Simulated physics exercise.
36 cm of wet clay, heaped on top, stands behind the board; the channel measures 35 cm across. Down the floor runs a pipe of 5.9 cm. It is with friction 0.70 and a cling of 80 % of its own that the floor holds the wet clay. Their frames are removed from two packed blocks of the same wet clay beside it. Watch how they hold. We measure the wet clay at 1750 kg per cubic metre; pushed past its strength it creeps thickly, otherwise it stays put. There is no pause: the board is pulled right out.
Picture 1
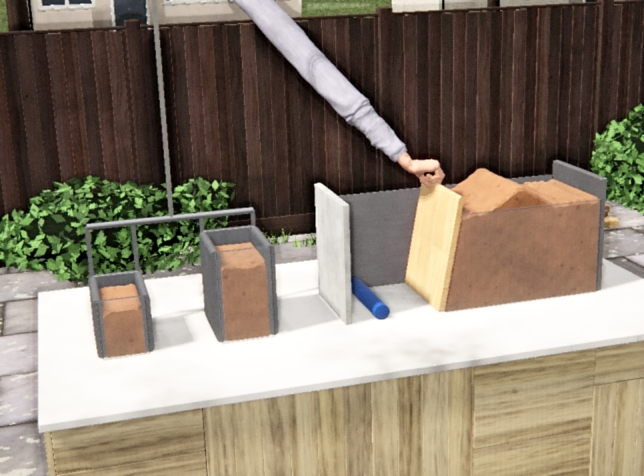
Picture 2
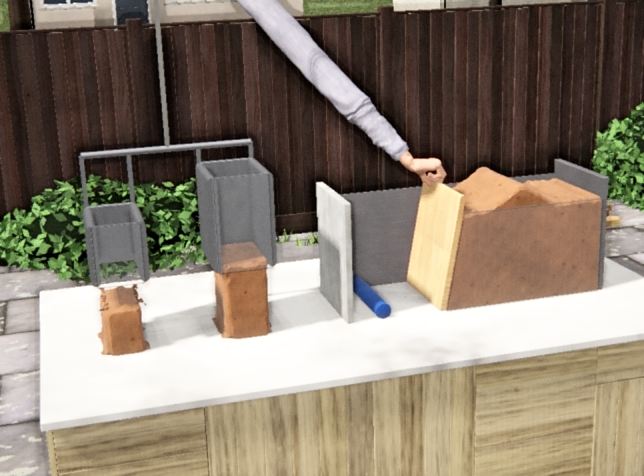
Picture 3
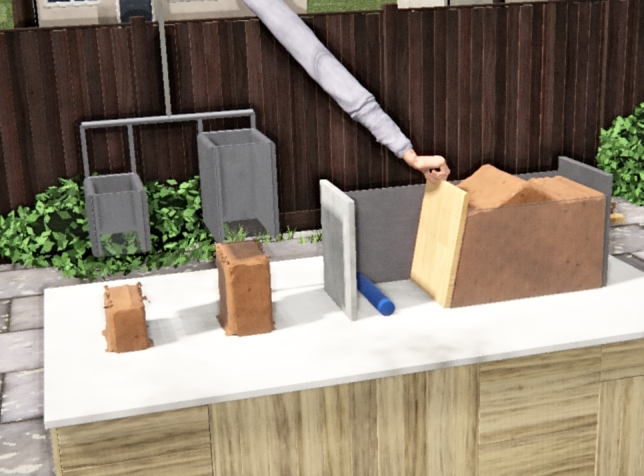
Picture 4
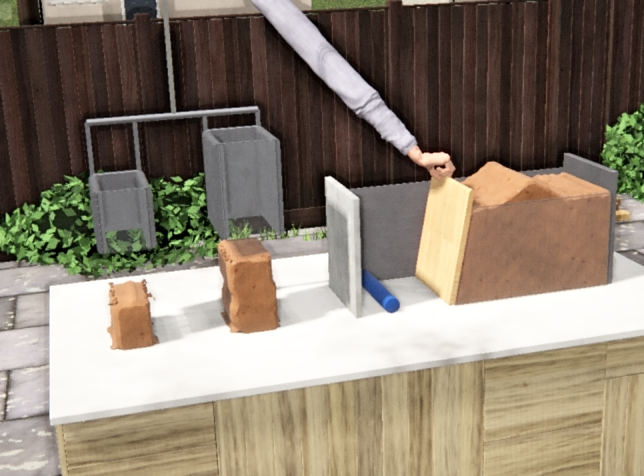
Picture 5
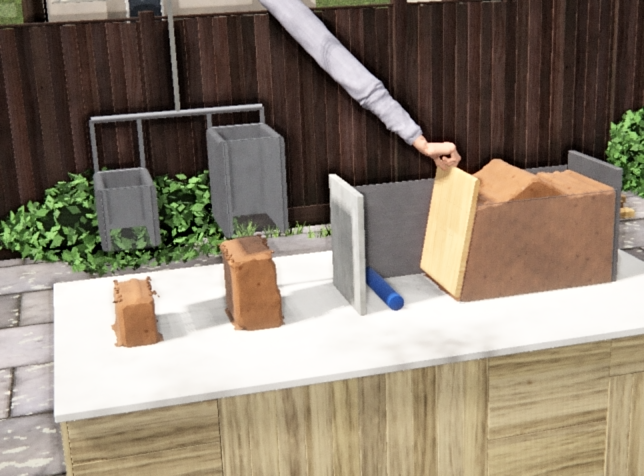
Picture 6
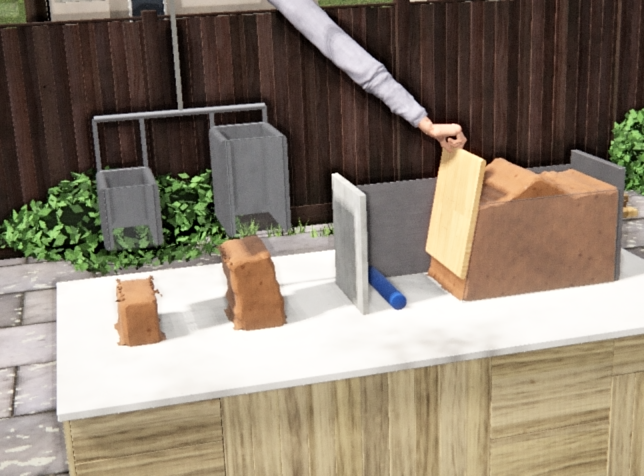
Two open grey boxes joined by a bar rise off two reddish-brown clay blocks at the left of a white-topped wooden counter, seen from slightly above in a paved yard with a dark fence. To the right, a blue pipe lies between a pale grey panel and a yellowish board backed by heaped clay. As the view drifts slightly, the taller block leans a little and a grey-sleeved arm pulls the board partway up.
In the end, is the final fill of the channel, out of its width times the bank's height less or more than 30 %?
Prediction - smaller than 30 %.
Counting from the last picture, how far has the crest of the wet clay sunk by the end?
0.5 cm.
Last picture + 0.32 s, the face still stands, with nothing on top of the pipe; the channel is 0 % full.
Last picture + 0.70 s, the face still stands, with nothing on top of the pipe; the channel is 0 % full.
Last picture + 1.07 s, the face still stands, with nothing on top of the pipe; the channel is 0 % full.
Last picture + 1.45 s, the face still stands, with nothing on top of the pipe; the channel is 0 % full.
Last picture + 1.50 s, the face still stands, with nothing on top of the pipe; the channel is 0 % full.
